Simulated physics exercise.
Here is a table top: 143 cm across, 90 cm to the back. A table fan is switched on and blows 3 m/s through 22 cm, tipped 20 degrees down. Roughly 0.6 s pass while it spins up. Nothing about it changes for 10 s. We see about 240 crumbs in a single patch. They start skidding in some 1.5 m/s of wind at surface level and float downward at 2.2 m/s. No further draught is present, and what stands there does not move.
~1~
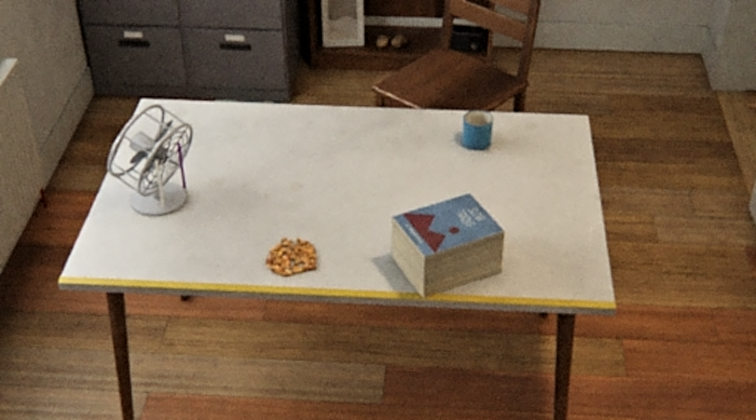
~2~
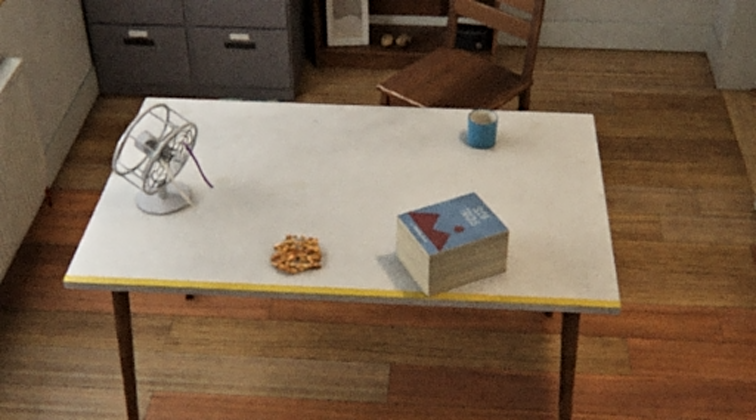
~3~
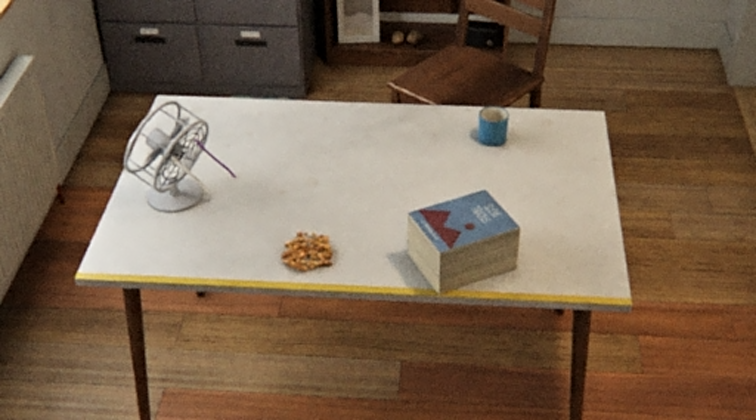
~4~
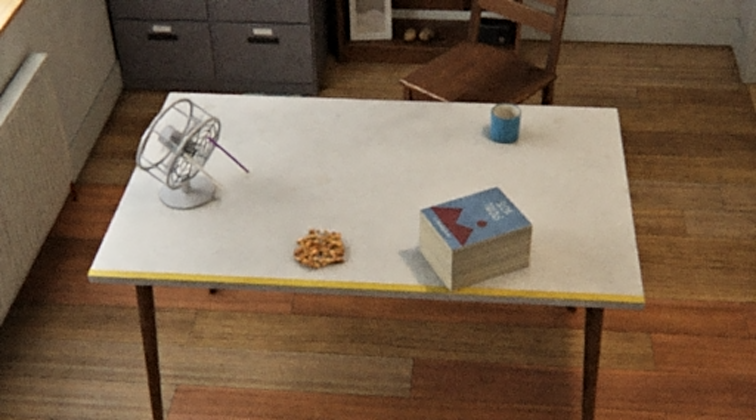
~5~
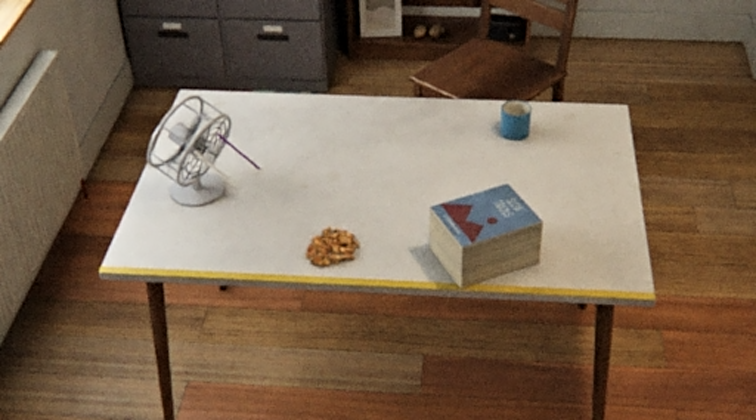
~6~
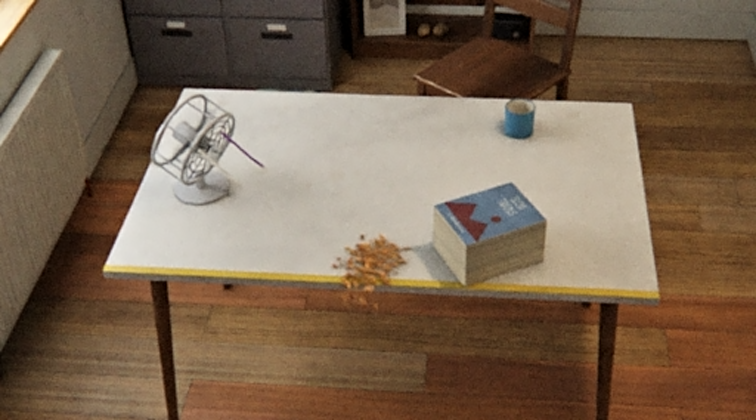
On a white table top, a patch of orange-brown crumbs lying still, then skidding and scattering across the yellow front edge.
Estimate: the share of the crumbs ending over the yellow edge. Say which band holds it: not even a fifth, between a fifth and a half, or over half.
The share beyond that edge will come out larger than half.
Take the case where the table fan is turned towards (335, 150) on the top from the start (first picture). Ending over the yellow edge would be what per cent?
0 %.
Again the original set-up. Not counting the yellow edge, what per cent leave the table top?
Around 0 % of them.
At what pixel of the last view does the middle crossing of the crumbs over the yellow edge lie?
(409, 286).
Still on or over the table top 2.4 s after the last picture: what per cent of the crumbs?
Some 0 per cent at that time.
Then, 1.2 s after the last picture, 100 % are over the yellow edge; 100 % have settled or left.
Then, 2.4 s after the last picture, 100 % are over the yellow edge; 100 % have settled or left.
Then, 4.7 s after the last picture, 100 % are over the yellow edge; 100 % have settled or left.
Then, 9.2 s after the last picture, at the end, 100 % are over the yellow edge.
